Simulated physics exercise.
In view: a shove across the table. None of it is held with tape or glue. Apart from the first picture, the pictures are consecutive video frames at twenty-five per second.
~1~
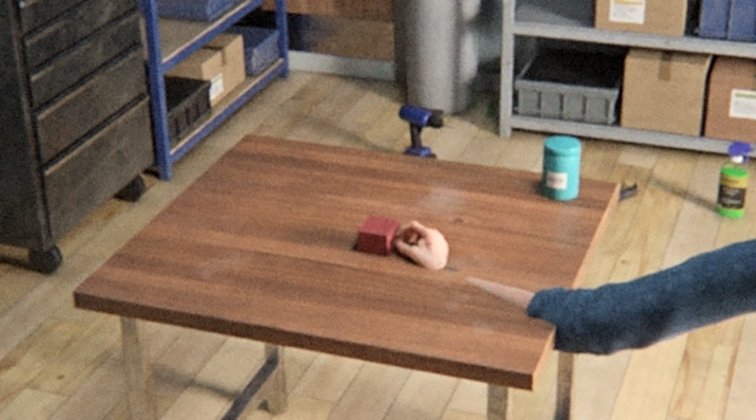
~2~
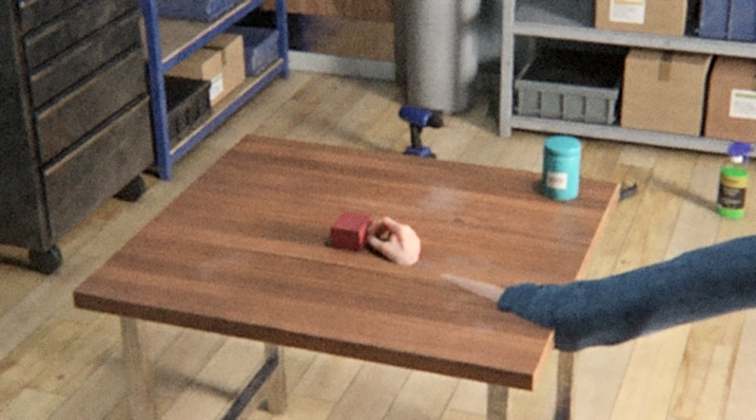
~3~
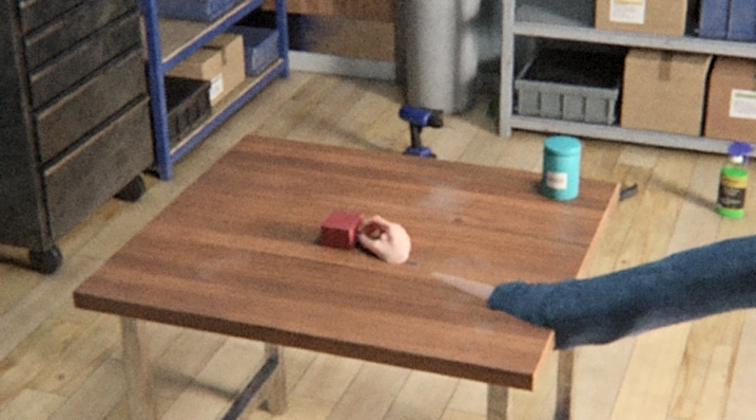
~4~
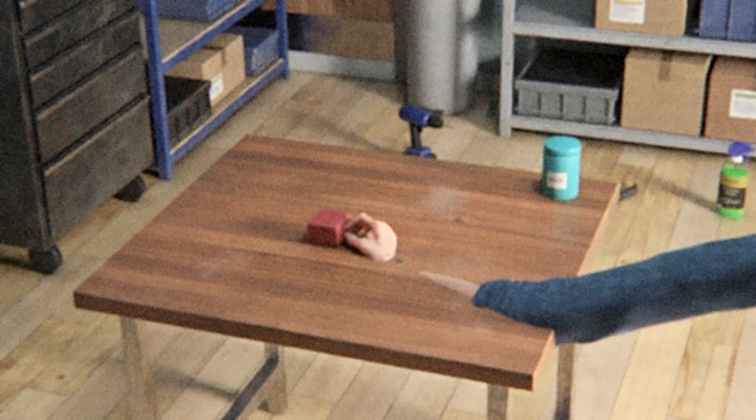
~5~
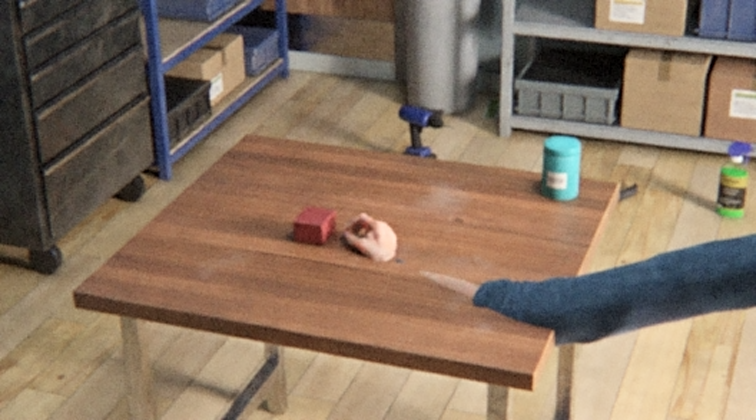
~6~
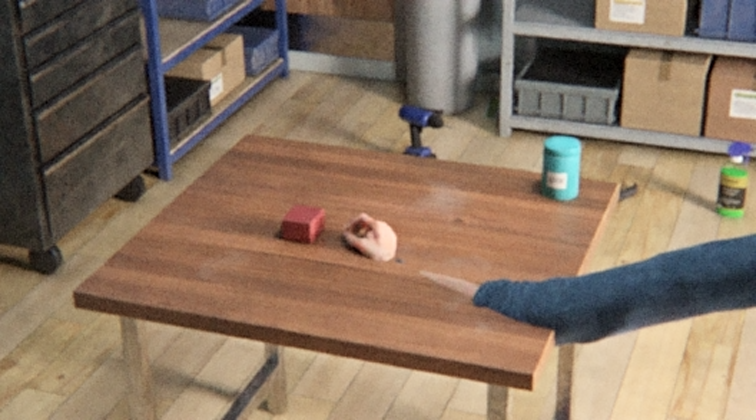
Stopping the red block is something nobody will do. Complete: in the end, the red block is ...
... on the table.
Then, 0.24 s on from there, red block shifted about its own width near (277, 220).
Then, 0.48 s on from there, red block resting near (277, 220).
In the end, moved from the start, red block. At the end, from the last picture's camera, red block near (277, 220).
